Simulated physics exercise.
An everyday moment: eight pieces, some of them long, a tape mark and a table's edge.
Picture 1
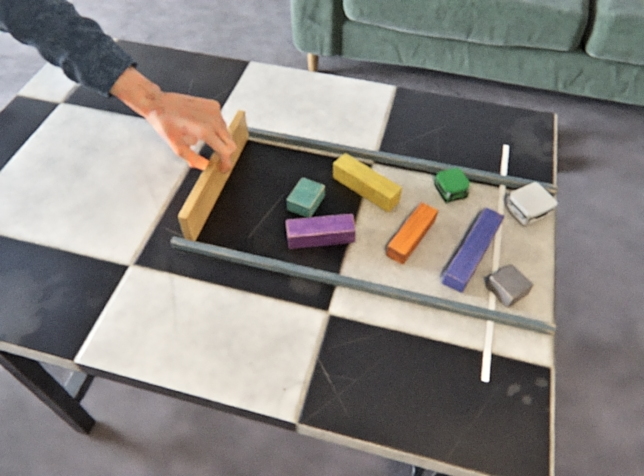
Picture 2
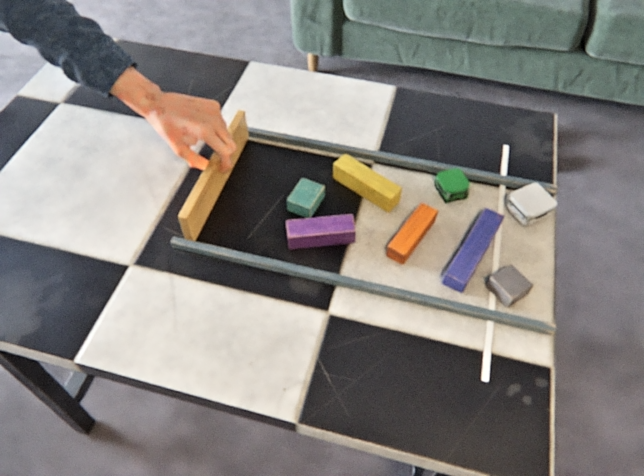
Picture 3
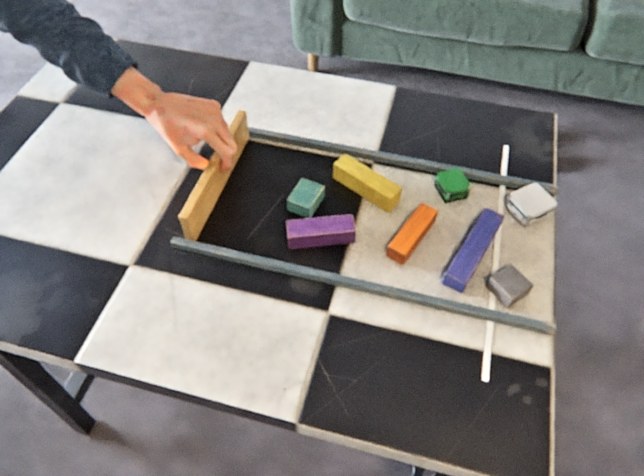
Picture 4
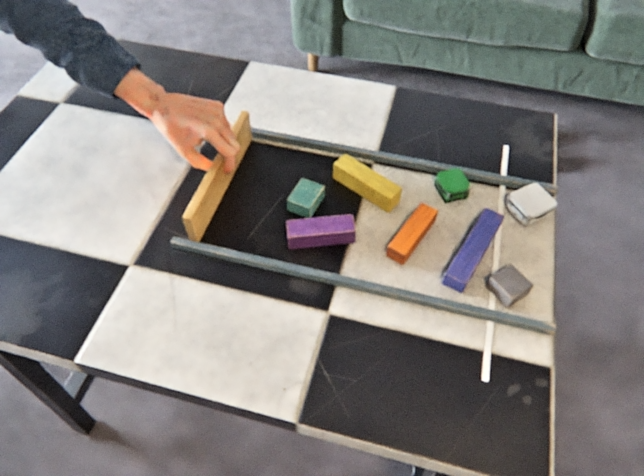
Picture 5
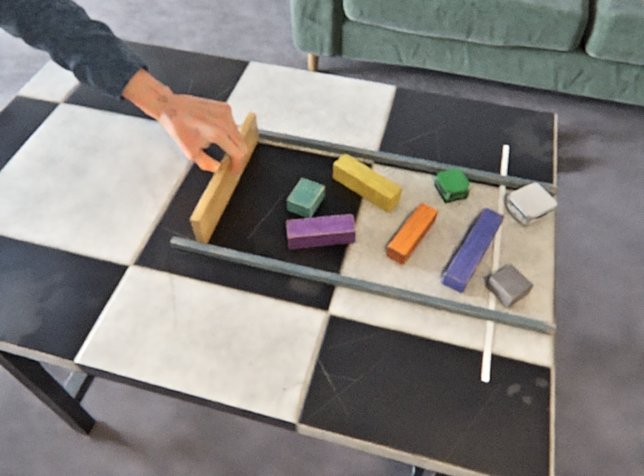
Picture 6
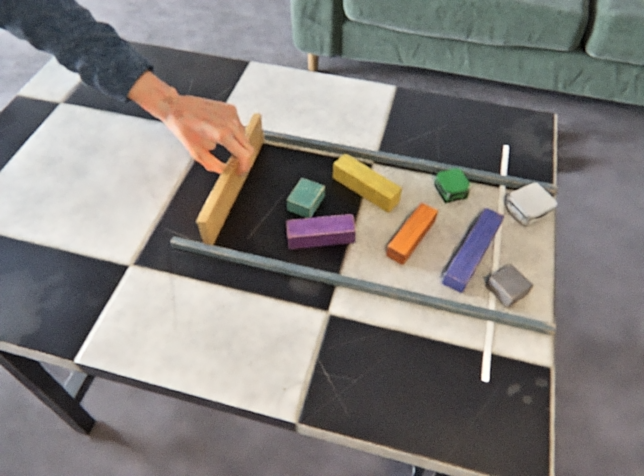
A hand in a dark sleeve slowly slides an upright wooden board a short way to the right across a black-and-white checkered table, seen from above at an angle by a still camera. Between two grey rails lie teal, purple, yellow, orange, green and blue pieces, with white and grey ones near a pale strip at right. These pieces stay still, and a green sofa stands behind.
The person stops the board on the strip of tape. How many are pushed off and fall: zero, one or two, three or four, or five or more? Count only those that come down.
Here the number that fall off is three or four.
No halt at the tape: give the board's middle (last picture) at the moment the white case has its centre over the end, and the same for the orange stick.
About (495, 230), and (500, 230) for the other.
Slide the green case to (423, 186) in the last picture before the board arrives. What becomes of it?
Then it remains up.
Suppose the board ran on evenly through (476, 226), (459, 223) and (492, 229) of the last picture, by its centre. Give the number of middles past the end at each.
Place by place, 1, 0 and 2.
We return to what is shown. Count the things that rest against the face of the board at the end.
The number is 3.
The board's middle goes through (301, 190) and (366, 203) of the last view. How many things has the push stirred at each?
At the one place 2, at the other 4.
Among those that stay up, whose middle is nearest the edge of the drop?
That is the orange stick.
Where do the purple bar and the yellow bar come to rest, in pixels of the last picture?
About (527, 271), and the other about (538, 224).
Soon after, none off yet; white case at rest near (530, 206); grey block at rest near (509, 286); blue bar at rest near (474, 249).
At rest, the number that fall off is three or four; fallen, blue bar, grey block and white case.
